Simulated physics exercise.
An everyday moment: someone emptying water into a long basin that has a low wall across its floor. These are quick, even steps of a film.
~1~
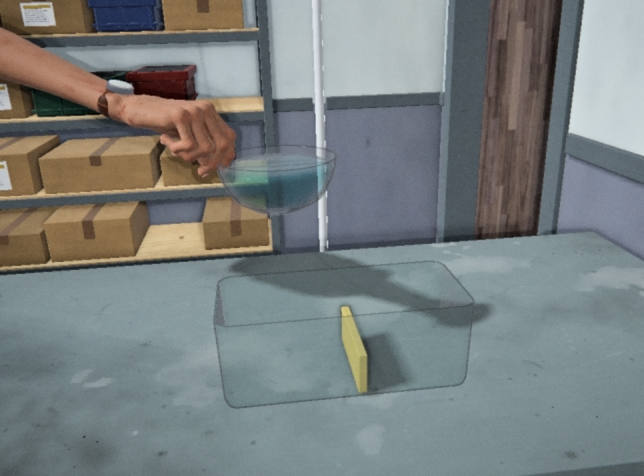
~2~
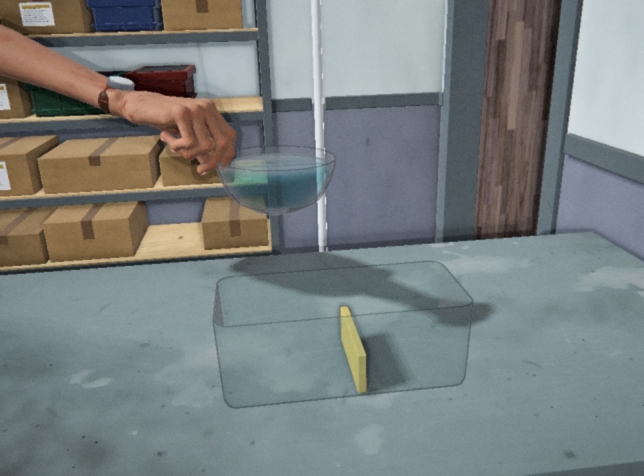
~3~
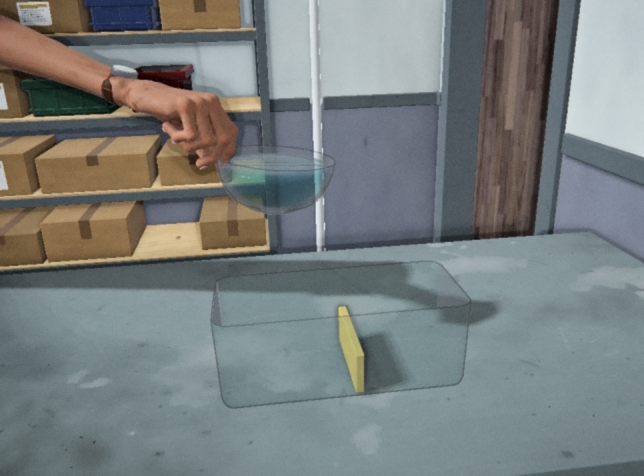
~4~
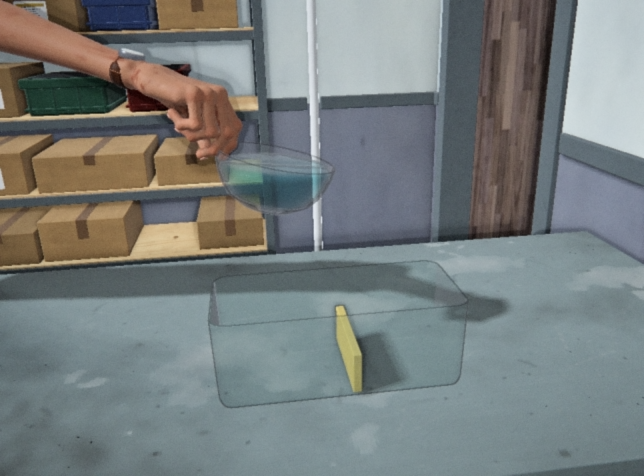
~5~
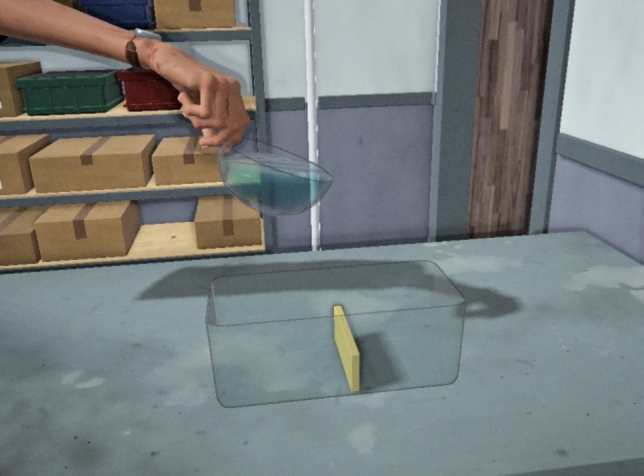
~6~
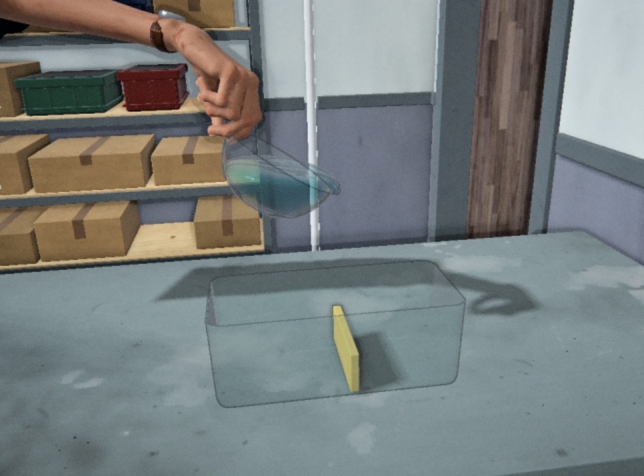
A bare forearm with a dark wristband reaches in from the left, its hand holding a clear bowl of blue-green water above a grey table, seen from slightly above in a storeroom. Below sits a long transparent basin with a low yellow wall across its floor, before shelves of brown boxes. The hand steadily tilts the bowl rightward, water shifting toward its lowering edge, while the view drifts very slightly.
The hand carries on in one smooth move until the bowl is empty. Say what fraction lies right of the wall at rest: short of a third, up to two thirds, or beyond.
It comes to more than two thirds.
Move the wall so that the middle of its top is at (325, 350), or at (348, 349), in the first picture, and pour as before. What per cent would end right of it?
Roughly 80 per cent, and 70 per cent.
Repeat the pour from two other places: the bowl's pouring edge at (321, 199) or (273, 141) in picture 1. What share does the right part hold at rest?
In turn 50 and 5 in a hundred.
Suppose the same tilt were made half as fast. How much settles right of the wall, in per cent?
About 85 per cent.
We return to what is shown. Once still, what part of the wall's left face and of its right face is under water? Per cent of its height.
The left part 10 per cent, the right part 40.
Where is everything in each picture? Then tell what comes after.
The first frame shows tilt 0°; pouring edge (335, 156); surface from (220, 167) to (332, 161); the long basin's rim runs from (217, 302) to (458, 282); the wall's top is at (353, 330).
The second frame shows tilt 2°; pouring edge (335, 157); surface from (220, 167) to (332, 162).
The third frame shows tilt 6°; pouring edge (334, 161); surface from (219, 164) to (331, 164).
The fourth frame shows tilt 13°; pouring edge (334, 169); surface from (219, 162) to (330, 166).
The fifth frame shows tilt 23°; pouring edge (332, 178); surface from (221, 161) to (329, 172); 2 per cent is over the edge.
The sixth frame shows tilt 34°; pouring edge (330, 190); surface from (224, 163) to (320, 177); 9 per cent is over the edge.
A moment on, the bowl is tipped on its side and 9 per cent is still to pour, 0 is left of the wall and 40 right of it.
Next, the bowl is tipped right over and 0 per cent is still to pour, 14 is left of the wall and 81 right of it.
Then the bowl is tipped right over and 0 per cent is still to pour, 22 is left of the wall and 76 right of it.
Later the bowl is tipped right over and 0 per cent is still to pour, 22 is left of the wall and 76 right of it.
At rest 22 per cent lies left of the wall, 76 right of it and 1 outside.
